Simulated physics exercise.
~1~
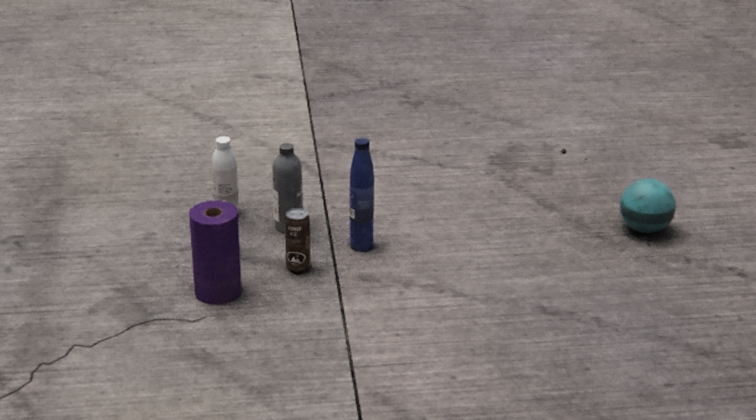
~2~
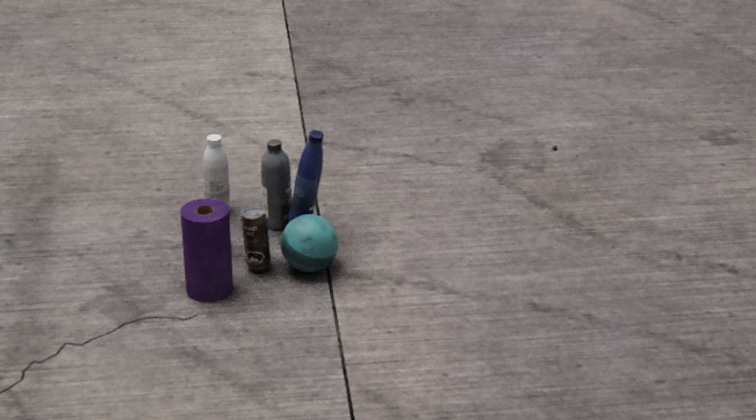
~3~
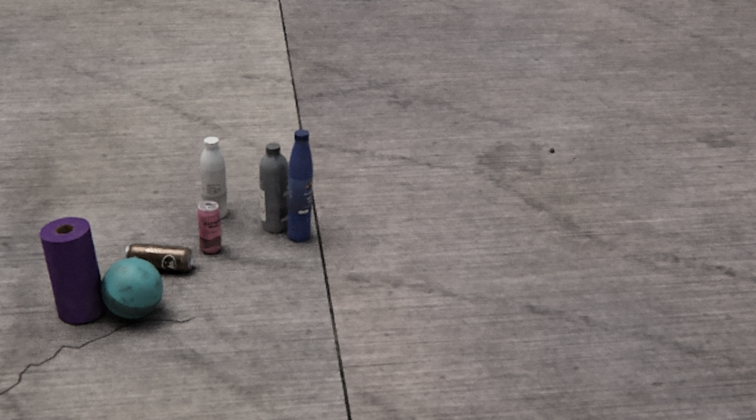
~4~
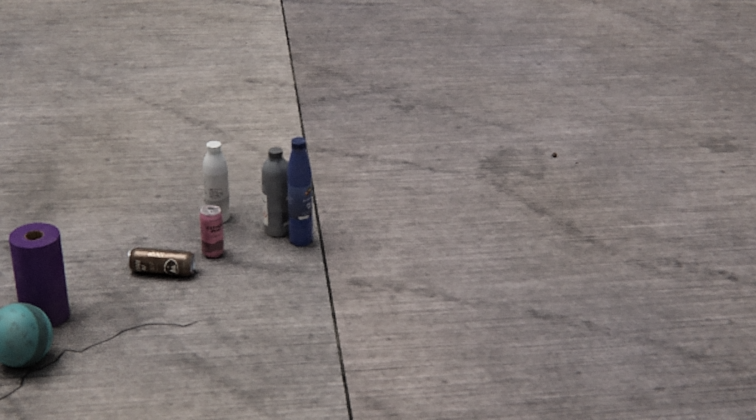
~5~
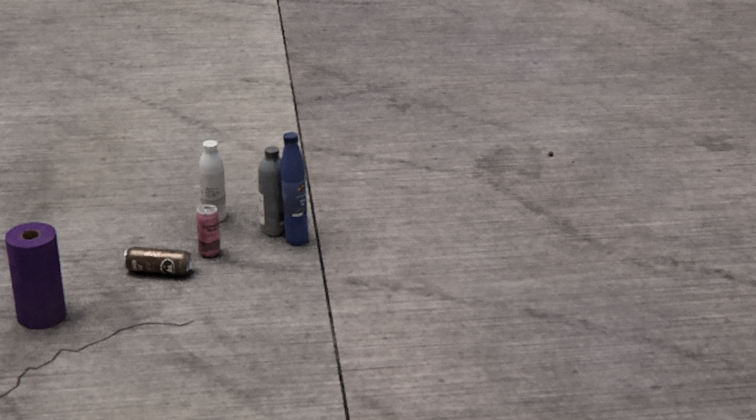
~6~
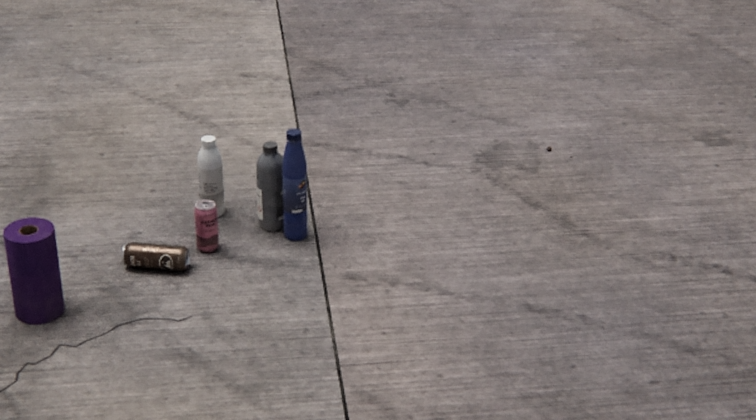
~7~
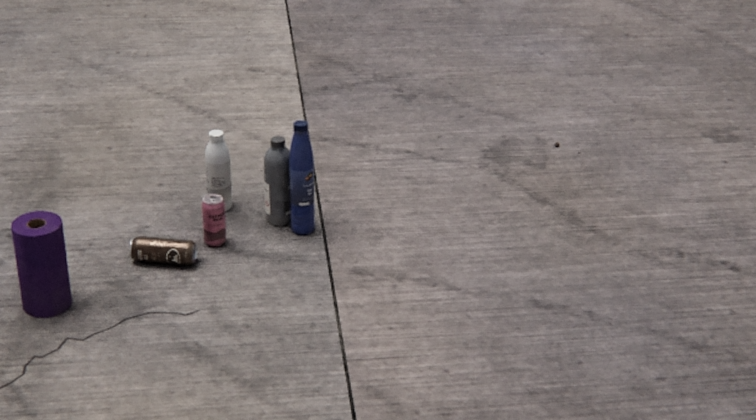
A turquoise ball rolls in from the right across a grey concrete floor toward a purple roll, a brown can and three bottles, one white, one grey and one blue. It meets the group at the blue bottle, which shifts left and leans, while the can moves left too. The ball carries on left, and the can ends up on its side as the purple roll slides away upright. A pink can now shows in front of the white bottle. The ball leaves at the lower left, and the brown can stays down while everything else in view stands.
